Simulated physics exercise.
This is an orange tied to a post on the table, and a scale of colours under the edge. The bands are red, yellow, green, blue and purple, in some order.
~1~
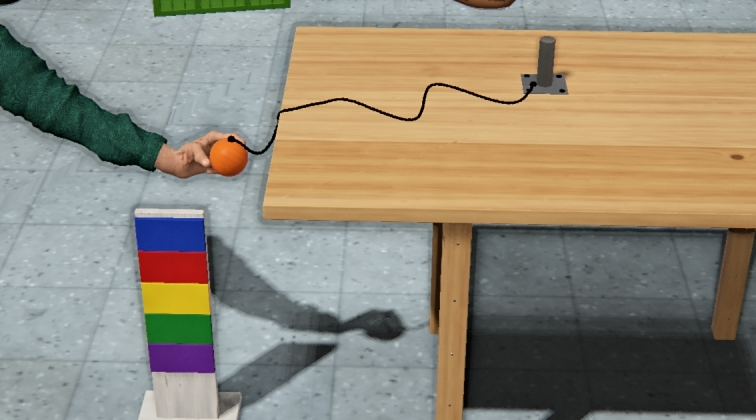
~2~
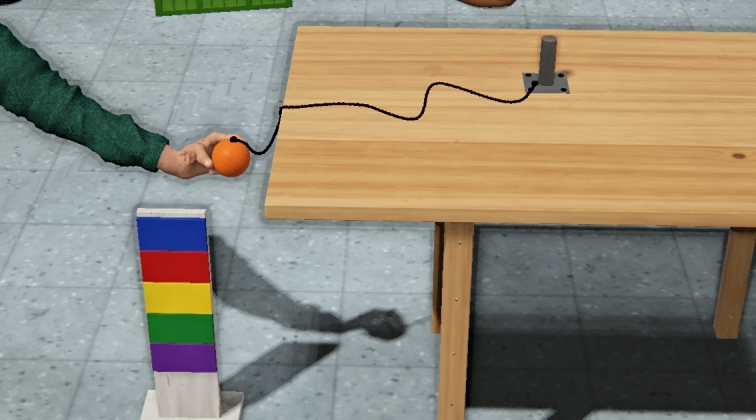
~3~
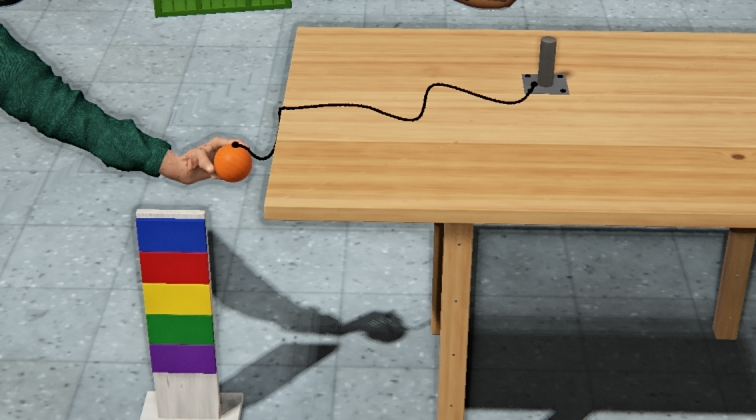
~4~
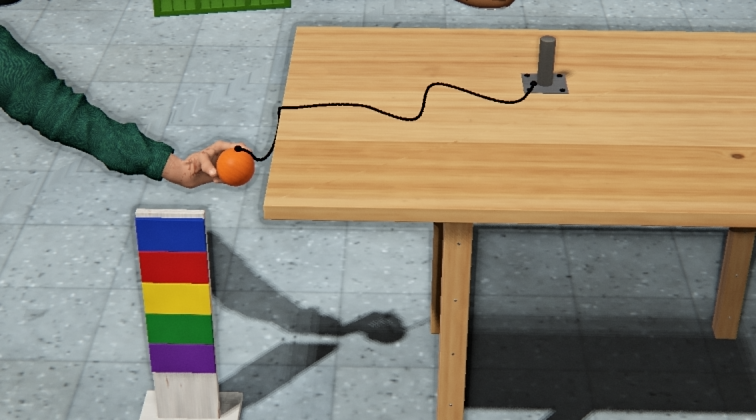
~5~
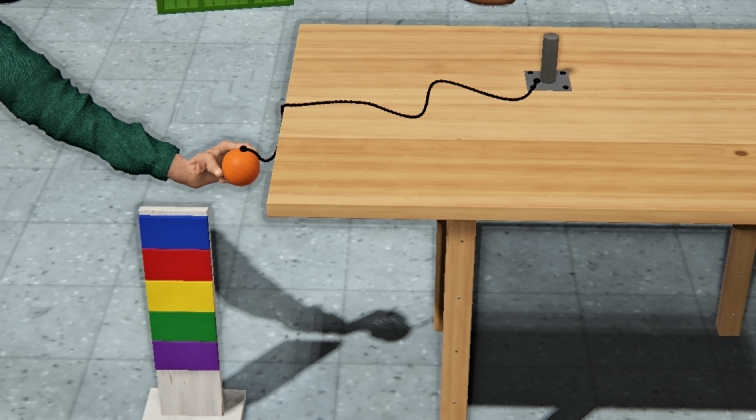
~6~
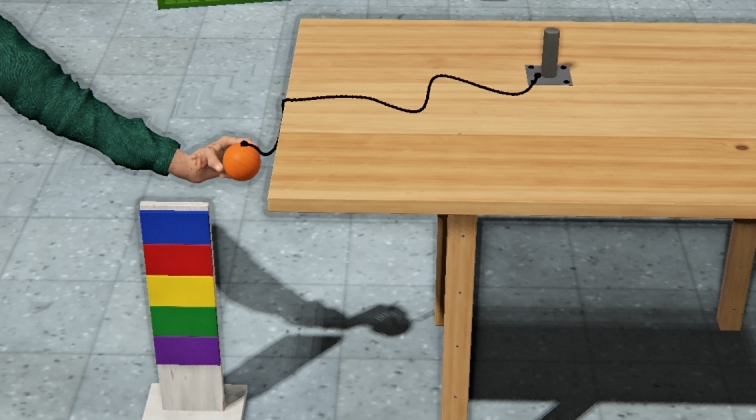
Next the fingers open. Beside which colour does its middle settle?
Its middle rests at the yellow band.
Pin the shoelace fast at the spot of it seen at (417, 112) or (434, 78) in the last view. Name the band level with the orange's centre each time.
Try by try: Blue; red.
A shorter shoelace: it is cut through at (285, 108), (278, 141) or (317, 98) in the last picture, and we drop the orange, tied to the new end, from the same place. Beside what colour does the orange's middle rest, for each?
In that order: Blue; red; no band.
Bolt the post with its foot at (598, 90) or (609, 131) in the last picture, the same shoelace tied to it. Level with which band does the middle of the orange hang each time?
It would be red; red.
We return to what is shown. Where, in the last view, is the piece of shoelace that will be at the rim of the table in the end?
The one at (383, 103).
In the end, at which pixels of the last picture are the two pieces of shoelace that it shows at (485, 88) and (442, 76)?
At (456, 83), then (407, 88).
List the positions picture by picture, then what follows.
The first frame shows orange (229, 157); blue (170, 236); red (173, 269); yellow (176, 299); green (179, 330); purple (181, 359).
The second frame shows orange (231, 158); shoelace through (522, 100) (451, 86) (423, 112) (359, 105) (282, 116).
The third frame shows orange (233, 163).
The fourth frame shows orange (236, 167); shoelace through (520, 100) (450, 86) (421, 112) (358, 105) (280, 116).
The fifth frame shows orange (241, 167).
The sixth frame shows orange (242, 162); shoelace through (524, 92) (454, 78) (425, 104) (362, 97) (284, 109).
Early on, orange near (252, 289); level with yellow.
Midway, orange near (323, 268); level with yellow.
Near the end, orange near (275, 287); level with yellow.
Finally, orange near (291, 285); level with yellow. The yellow one.
